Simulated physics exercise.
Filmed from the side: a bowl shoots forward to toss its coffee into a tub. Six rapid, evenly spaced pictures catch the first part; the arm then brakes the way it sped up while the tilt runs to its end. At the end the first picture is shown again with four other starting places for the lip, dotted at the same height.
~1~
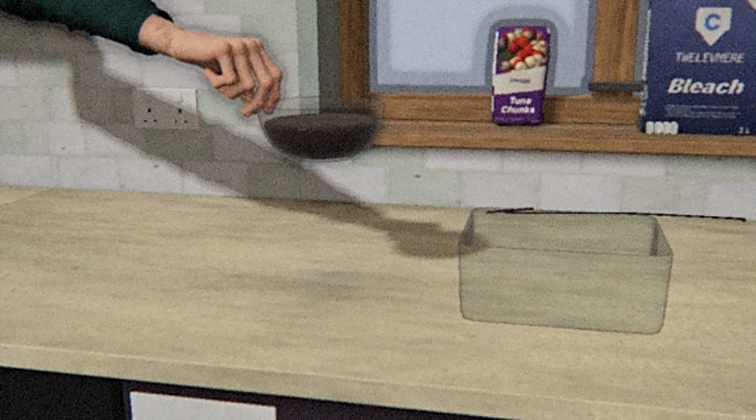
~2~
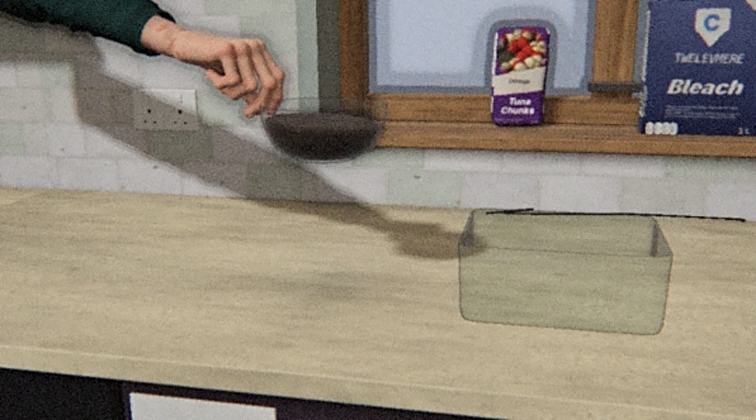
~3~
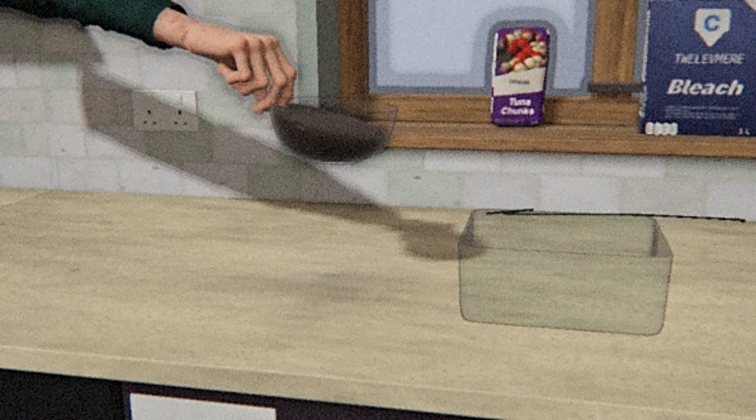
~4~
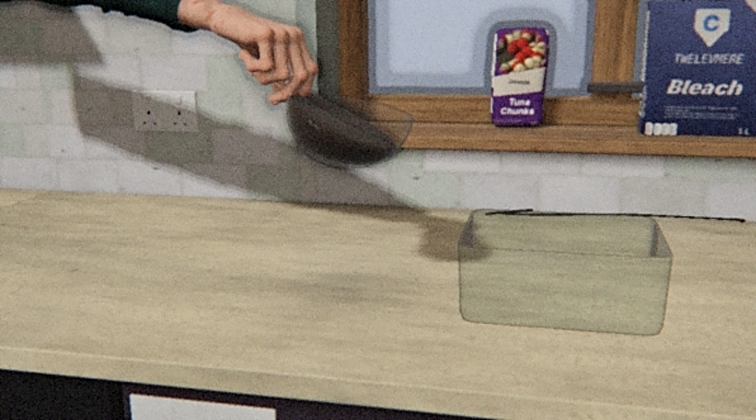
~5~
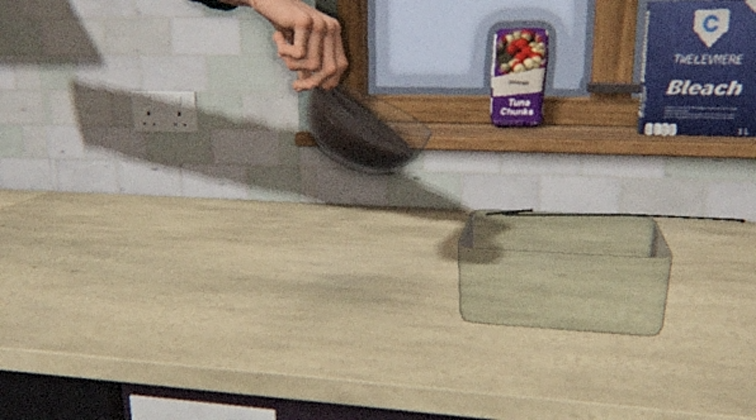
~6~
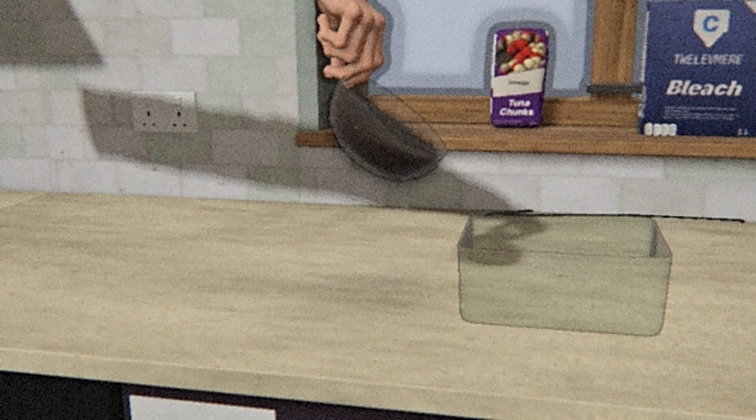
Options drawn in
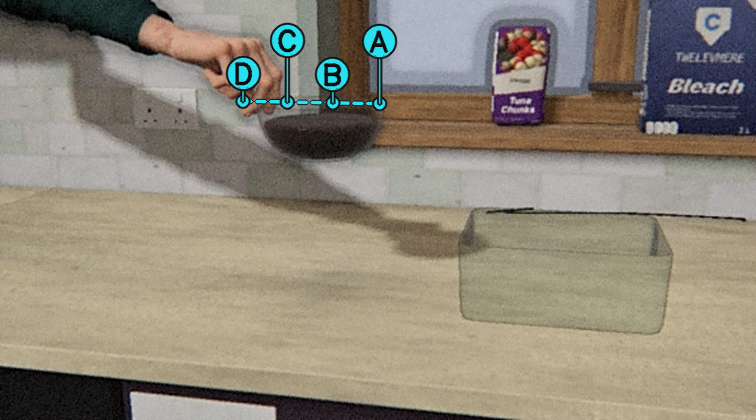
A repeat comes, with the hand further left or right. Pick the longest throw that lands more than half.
The limit is B.
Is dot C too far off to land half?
Yes, it does.
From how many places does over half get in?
Two of the four.
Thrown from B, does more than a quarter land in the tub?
Yes.
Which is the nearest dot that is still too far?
The answer is C.
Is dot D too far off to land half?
Yes, that goes wrong.
On the marked copy, A at (379, 103); B at (332, 102); C at (287, 102); D at (243, 101).
With A, about 74 % lands in the tub, 5 % falls short and 21 % goes beside or beyond.
With B, about 66 % lands in the tub, 23 % falls short and 11 % goes beside or beyond.
With C, about 15 % lands in the tub, 79 % falls short and 6 % goes beside or beyond.
With D, about 0 % lands in the tub, 97 % falls short and 3 % goes beside or beyond.
